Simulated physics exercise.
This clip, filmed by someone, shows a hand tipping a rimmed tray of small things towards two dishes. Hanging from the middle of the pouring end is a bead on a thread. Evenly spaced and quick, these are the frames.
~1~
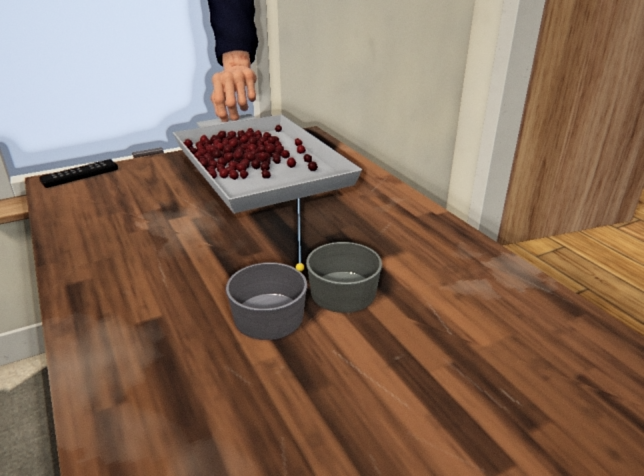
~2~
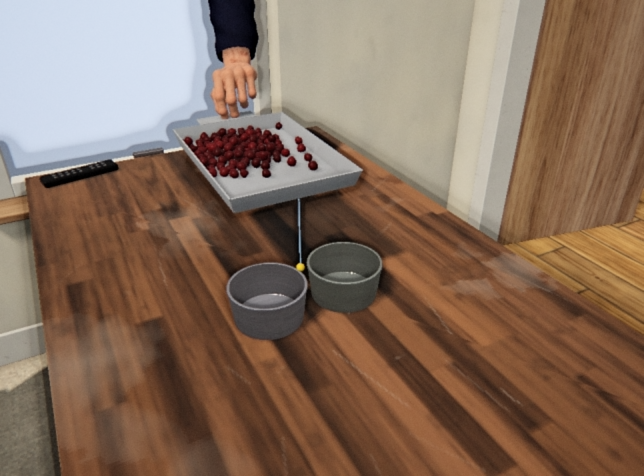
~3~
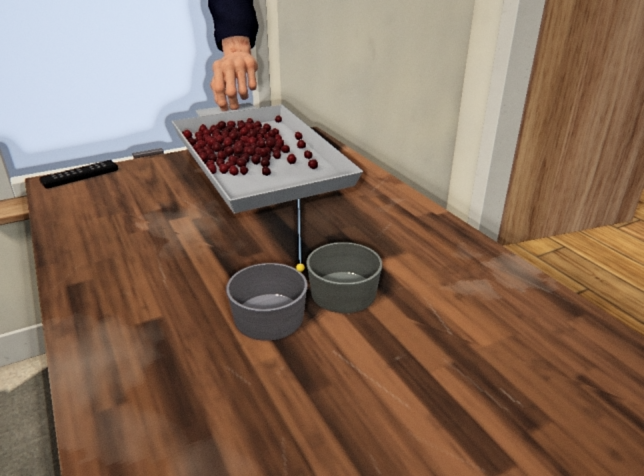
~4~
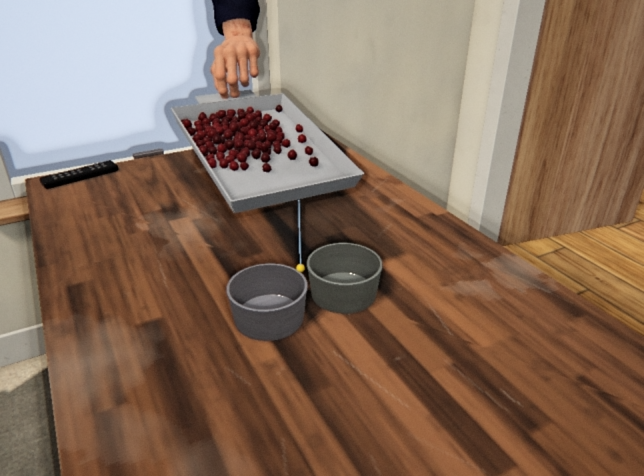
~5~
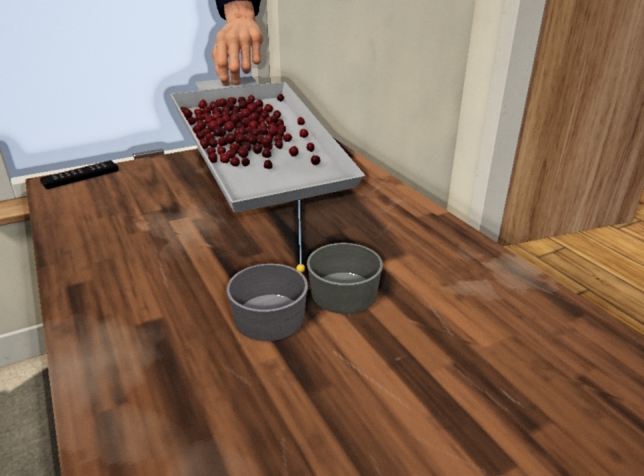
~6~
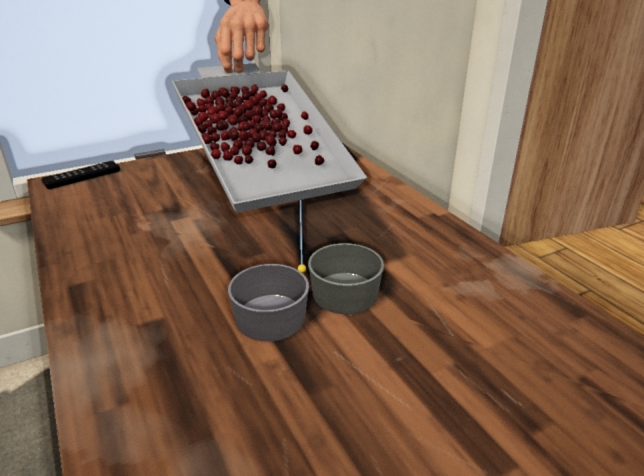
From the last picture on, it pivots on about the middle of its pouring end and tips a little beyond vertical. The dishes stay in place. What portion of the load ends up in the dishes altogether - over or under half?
Under.
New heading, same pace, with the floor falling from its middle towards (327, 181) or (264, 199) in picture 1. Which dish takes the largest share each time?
The first try goes to the one on the right and the second to the one on the left.
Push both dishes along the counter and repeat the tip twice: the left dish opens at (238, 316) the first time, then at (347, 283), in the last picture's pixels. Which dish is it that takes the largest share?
Result, try one: The dish further right; try two: The dish further left.
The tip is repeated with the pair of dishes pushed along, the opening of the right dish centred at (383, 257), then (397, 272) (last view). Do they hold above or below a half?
The first time it's lower than half, the second time higher than half.
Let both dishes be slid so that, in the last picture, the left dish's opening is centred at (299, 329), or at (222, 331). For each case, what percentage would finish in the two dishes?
70% for the first placement, 50% for the second.
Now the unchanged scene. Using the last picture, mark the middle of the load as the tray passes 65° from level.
(311, 184).
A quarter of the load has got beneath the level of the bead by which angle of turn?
Somewhere around 90 degrees.
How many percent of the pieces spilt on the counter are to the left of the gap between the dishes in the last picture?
Estimate: Near 20 per cent.
Soon, tray tipped steeply; most on the tray; a stray few outside both; a small part in the air.
A while on, tray tipped past a quarter turn; about a quarter on the tray; a small part in the right dish; about half outside both; about a quarter in the air.
Towards the end, tray tipped past a quarter turn; a small part in the right dish; nearly all outside both.
Finally, tray tipped past a quarter turn; none in the left dish; a small part in the right dish; nearly all outside both.
